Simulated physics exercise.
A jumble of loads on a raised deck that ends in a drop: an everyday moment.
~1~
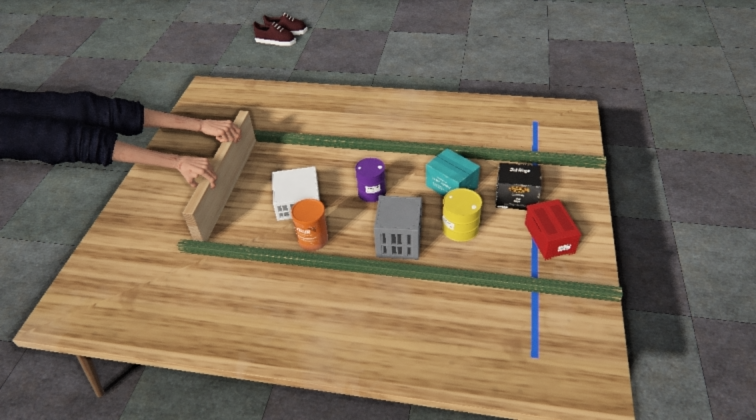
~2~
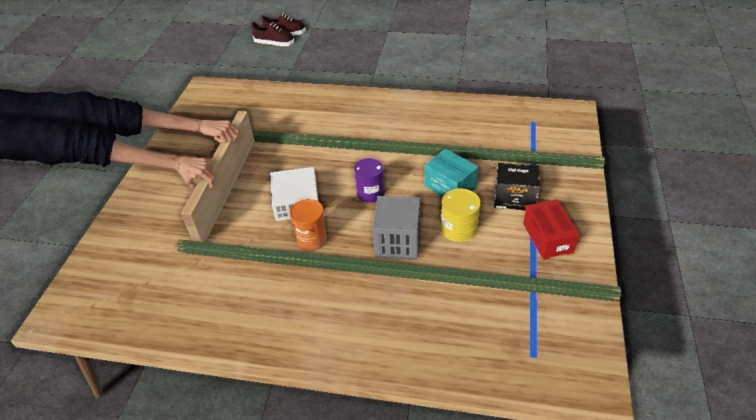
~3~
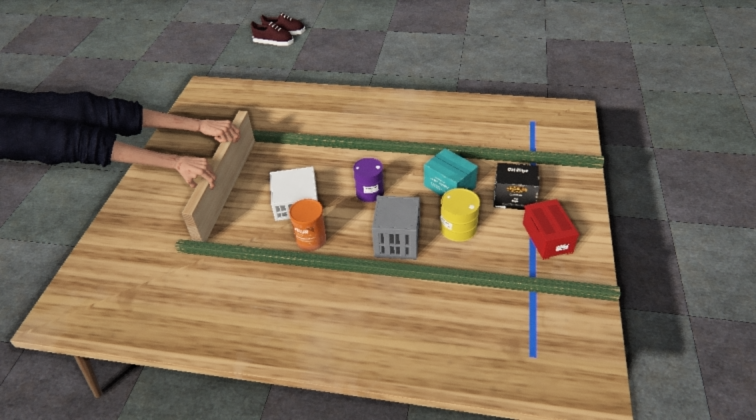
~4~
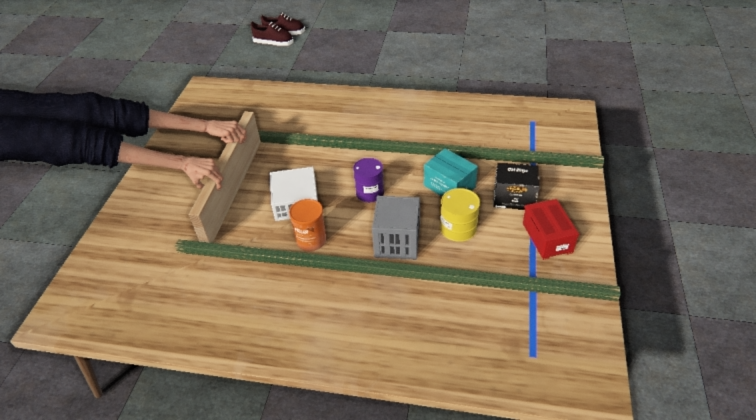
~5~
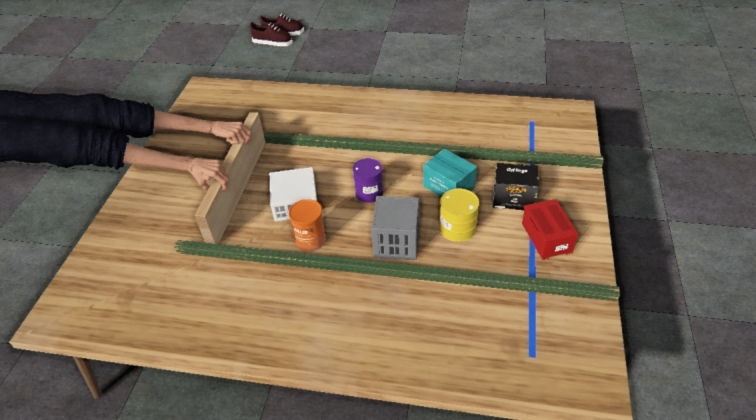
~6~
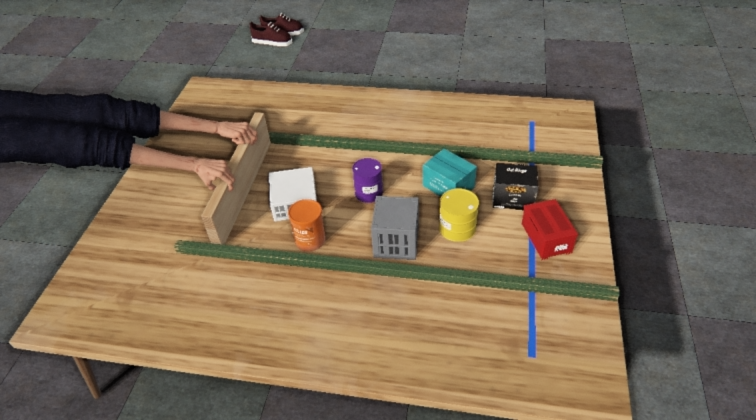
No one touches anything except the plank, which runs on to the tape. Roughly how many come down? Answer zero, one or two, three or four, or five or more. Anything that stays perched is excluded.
One or two.
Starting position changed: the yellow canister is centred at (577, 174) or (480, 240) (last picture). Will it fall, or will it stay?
Taking the two places in order, it is safe and then ends up down.
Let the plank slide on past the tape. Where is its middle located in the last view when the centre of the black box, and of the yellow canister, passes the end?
The middle is at (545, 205) when it's the black box, and at (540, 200) when it's the yellow canister.
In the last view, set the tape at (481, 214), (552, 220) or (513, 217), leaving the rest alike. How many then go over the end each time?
Try by try, 0, 4 and 1.
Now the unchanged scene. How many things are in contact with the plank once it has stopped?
Counting them up gives 4.
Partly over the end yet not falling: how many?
Answer: 3.
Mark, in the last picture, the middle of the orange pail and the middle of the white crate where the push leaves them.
In the last picture the orange pail sits at (552, 249) while the white crate sits at (557, 219).
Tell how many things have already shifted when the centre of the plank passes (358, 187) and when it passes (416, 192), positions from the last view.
4 by the first point, 7 by the second.
Early on, none off yet; red tote at rest near (548, 229); black box at rest near (515, 187); yellow canister at rest near (458, 215).
A while later, none off yet; red tote at rest near (548, 229); black box at rest near (515, 187); yellow canister travelled a little near (468, 211).
Further along, none off yet; red tote travelled about its own width near (580, 234); black box travelled about its own width near (554, 191); yellow canister travelled well along near (541, 214).
Finally, the number that fall off is one or two; lost, red tote.
